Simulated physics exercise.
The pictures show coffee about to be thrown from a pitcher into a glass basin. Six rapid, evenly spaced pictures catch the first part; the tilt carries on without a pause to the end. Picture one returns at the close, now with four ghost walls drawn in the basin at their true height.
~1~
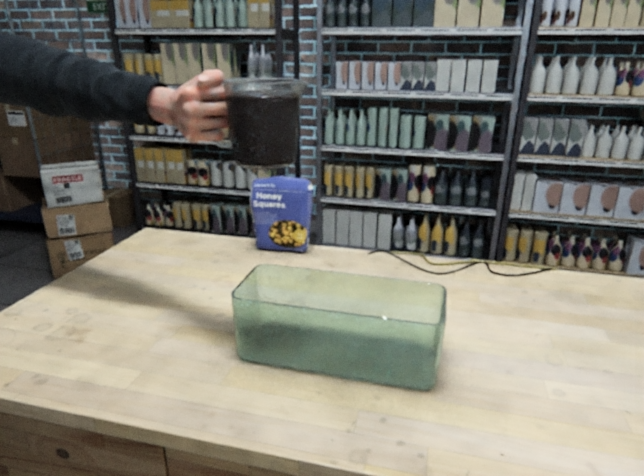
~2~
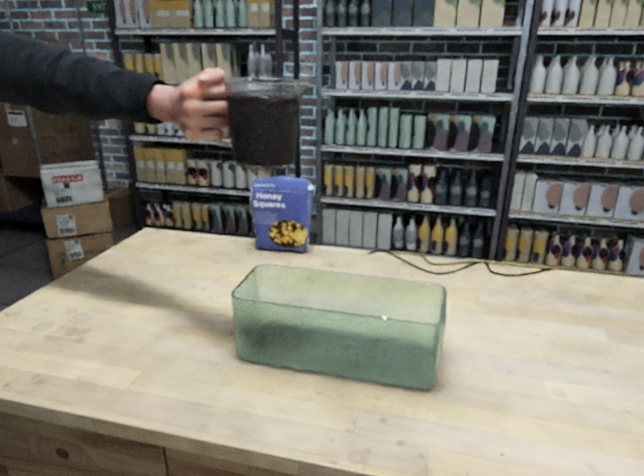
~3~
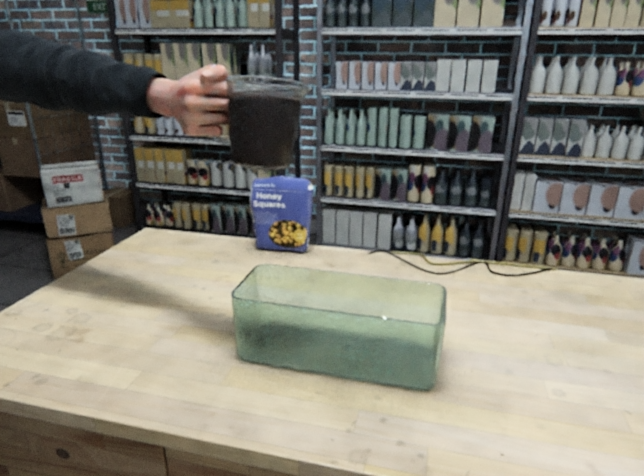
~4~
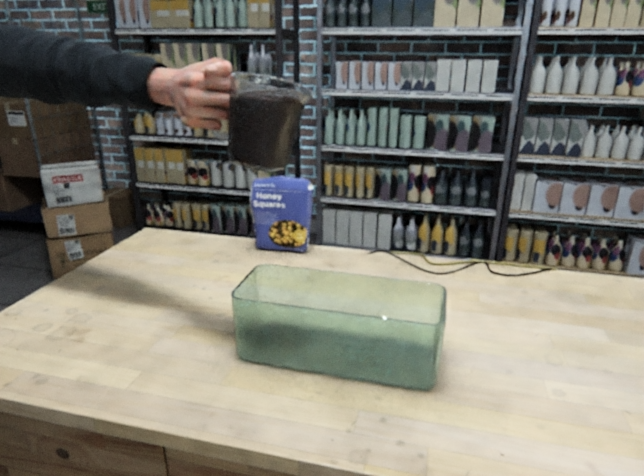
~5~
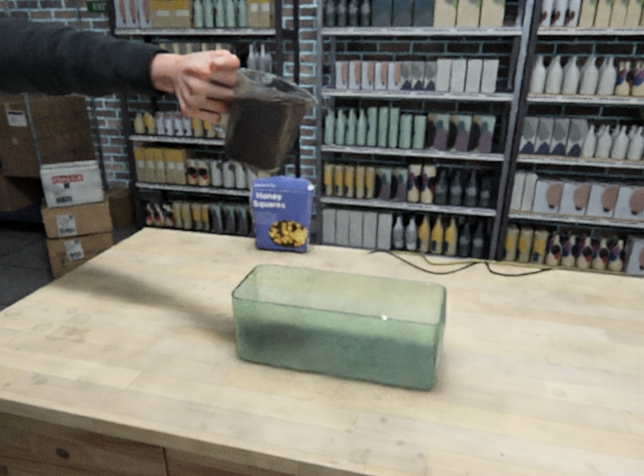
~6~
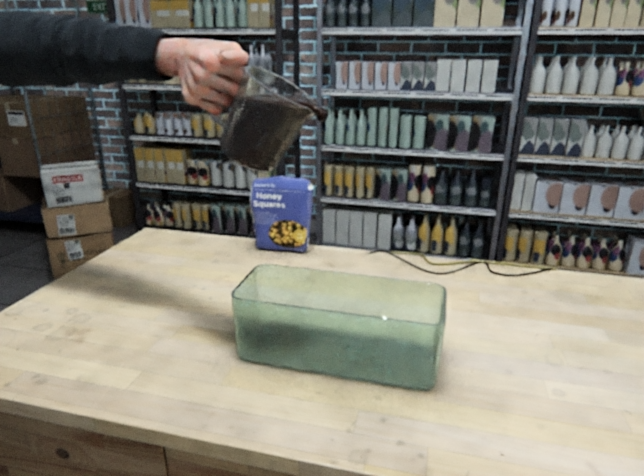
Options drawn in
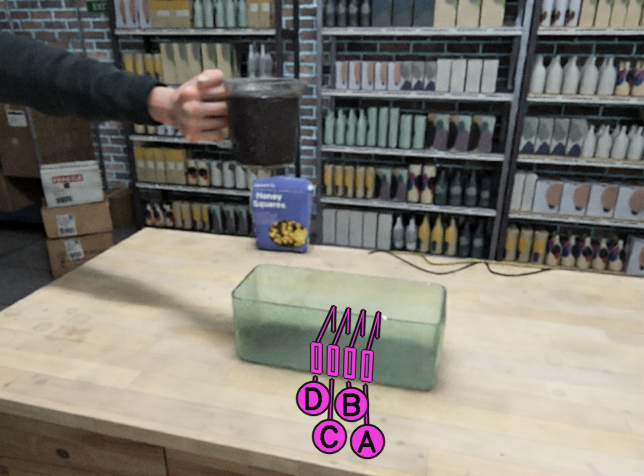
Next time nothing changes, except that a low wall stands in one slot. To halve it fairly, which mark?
The answer is slot A.
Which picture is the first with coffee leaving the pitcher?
Picture 6.
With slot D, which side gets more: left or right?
The right one.
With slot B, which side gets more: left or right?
The right side.
On the marked copy, A at (365, 385); B at (348, 382); C at (331, 379); D at (315, 377).
Choosing A, about 44 % ends left of the wall and 54 % right of it.
Choosing B, about 10 % ends left of the wall and 88 % right of it.
Choosing C, about 4 % ends left of the wall and 93 % right of it.
Choosing D, about 5 % ends left of the wall and 92 % right of it; 3 % is lost outside.
